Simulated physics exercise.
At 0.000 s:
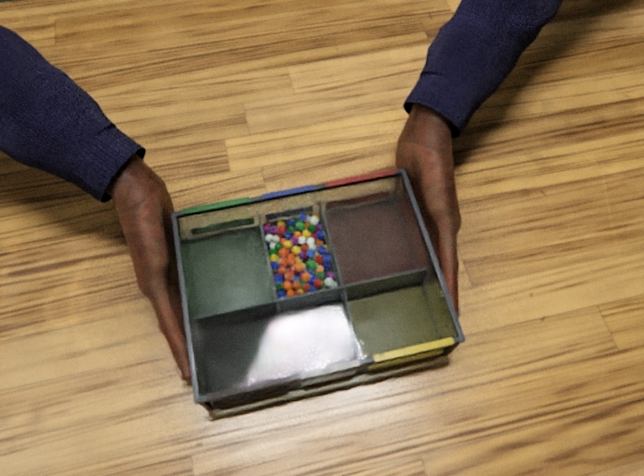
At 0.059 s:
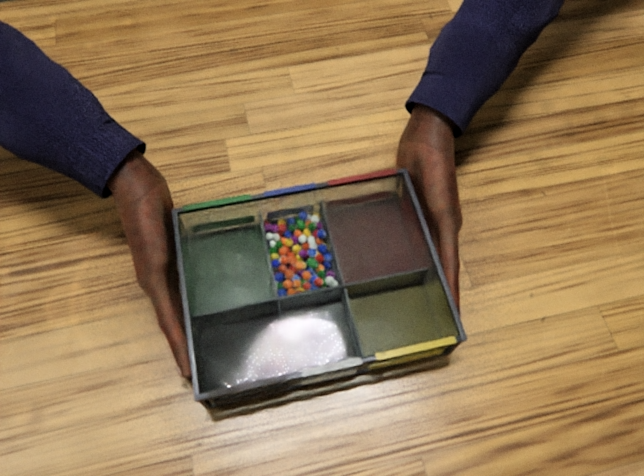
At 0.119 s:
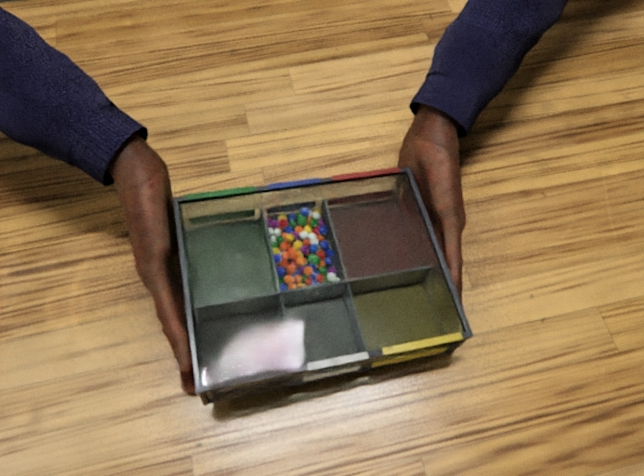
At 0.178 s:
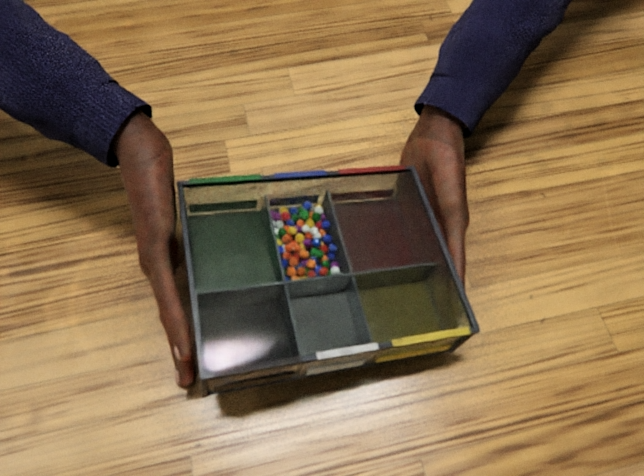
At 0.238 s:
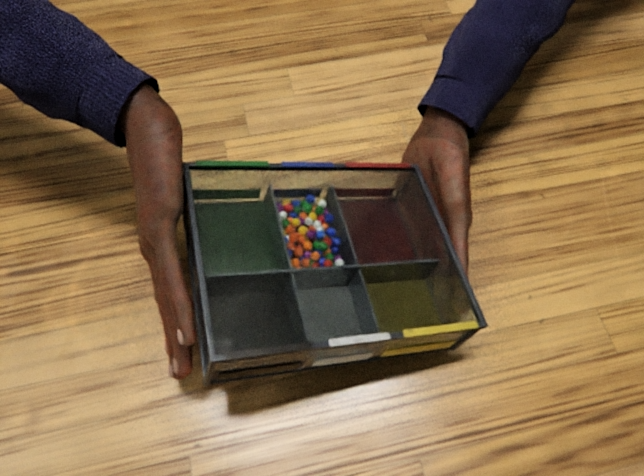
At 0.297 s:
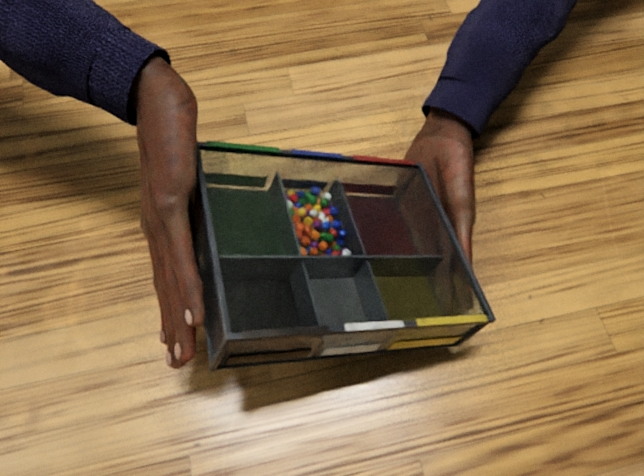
At first, two hands in dark blue sleeves hold a clear-lidded, divided box nearly flat above a wood-grain surface, with multicoloured beads in its back middle compartment. The hands then gradually tilt it, raising the front edge, as the bright reflection slides left and disappears while the beads stay in their compartment.
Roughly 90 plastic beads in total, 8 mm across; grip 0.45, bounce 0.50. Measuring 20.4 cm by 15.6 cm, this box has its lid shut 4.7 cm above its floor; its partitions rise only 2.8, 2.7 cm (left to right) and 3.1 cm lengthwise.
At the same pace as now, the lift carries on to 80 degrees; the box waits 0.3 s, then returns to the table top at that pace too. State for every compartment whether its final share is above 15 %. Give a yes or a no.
Red - yes; blue - yes; green - no; yellow - no; white - no; black - no.
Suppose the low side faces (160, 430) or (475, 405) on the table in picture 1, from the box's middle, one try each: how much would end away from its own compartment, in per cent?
I'd put it at roughly 35 per cent for the first tilt and roughly 45 per cent for the second.
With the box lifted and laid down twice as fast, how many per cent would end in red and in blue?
I'd expect red at 50 percent and blue at 50 percent.
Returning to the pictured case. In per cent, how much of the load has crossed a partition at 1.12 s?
20 %.
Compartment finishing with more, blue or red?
Blue compartment.
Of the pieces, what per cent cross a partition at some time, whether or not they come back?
The share is close to 30 percent.
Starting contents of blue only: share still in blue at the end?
I'd put it at roughly 70 per cent.
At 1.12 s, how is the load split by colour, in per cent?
Red 20; blue 80; green 0; yellow 0; white 0; black 0.
Then, at 1.12 s, tilt 80 degrees; red 20 %, blue 80 %.
After 1.66 s, tilt 40 degrees; red 30 %, blue 70 %.
Then, at 2.27 s, tilt 0 degrees; red 30 %, blue 70 %.
By 2.7 s all is still; red 30 %, blue 70 %, green 0 %, yellow 0 %, white 0 %, black 0 %.
